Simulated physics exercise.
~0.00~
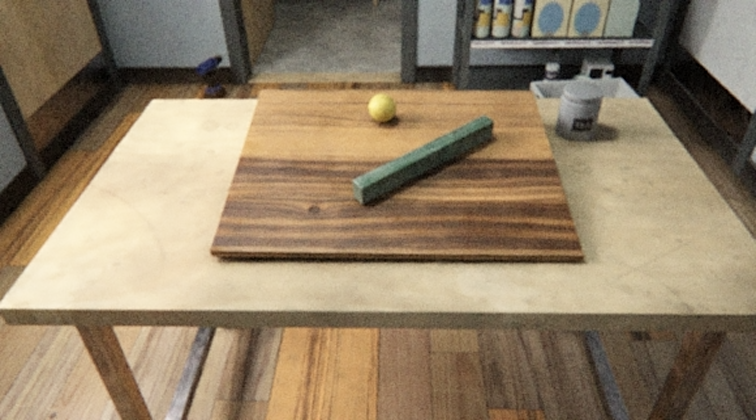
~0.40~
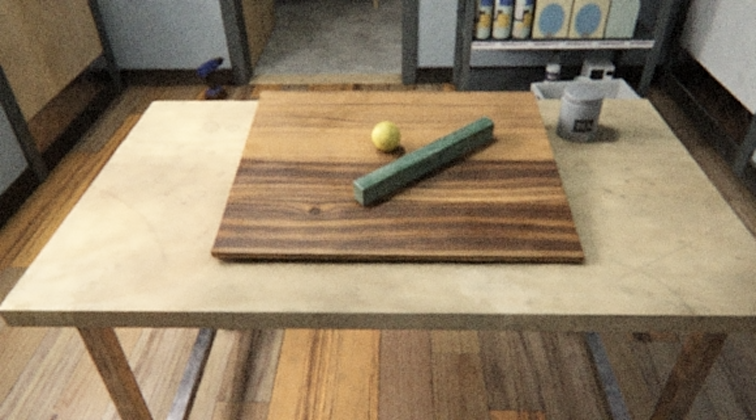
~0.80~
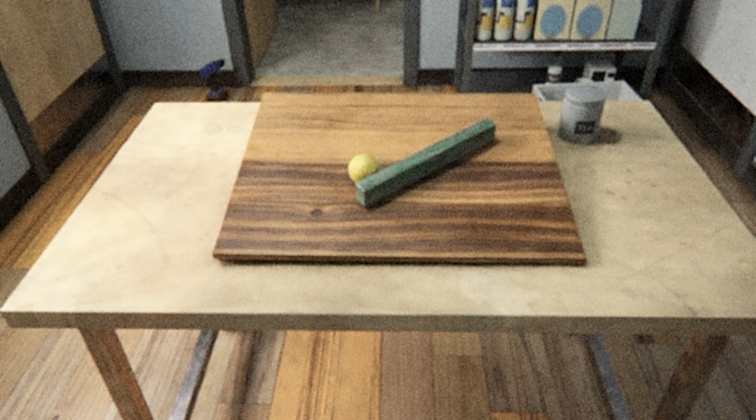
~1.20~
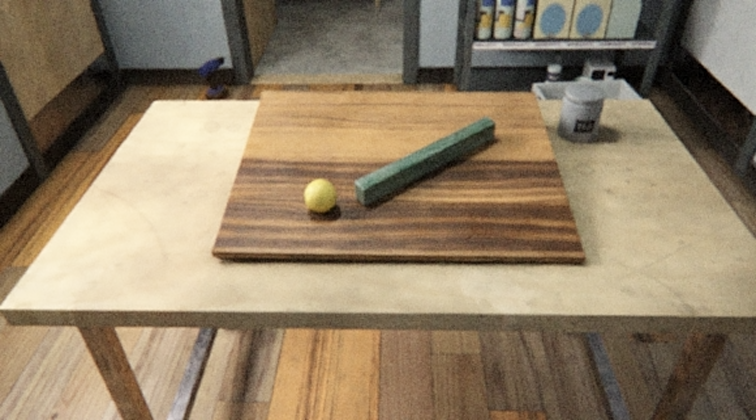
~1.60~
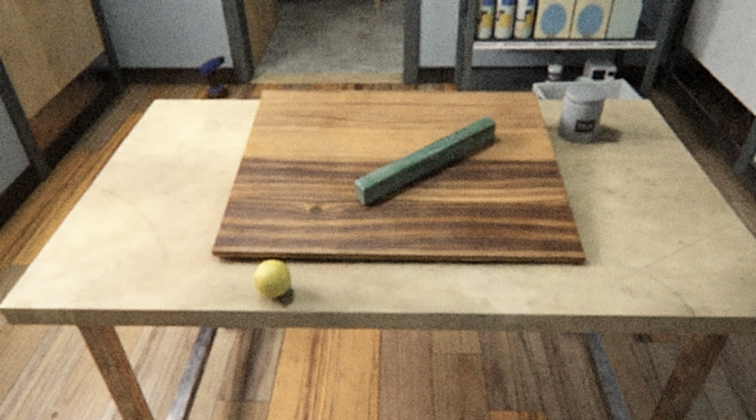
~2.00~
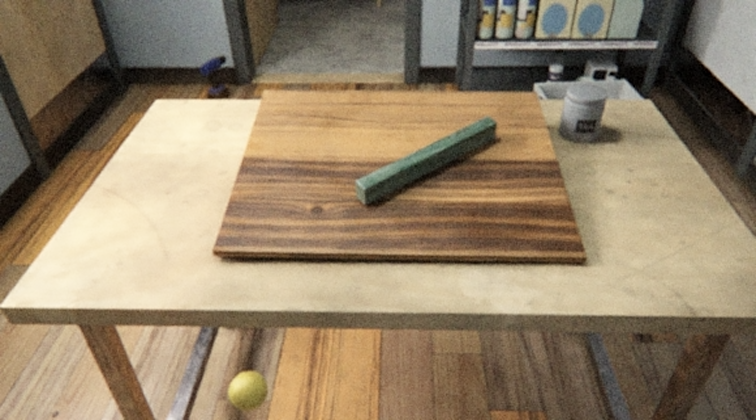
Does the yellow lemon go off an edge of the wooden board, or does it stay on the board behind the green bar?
It goes off the board, crossing the near edge after passing the left end of the green bar.
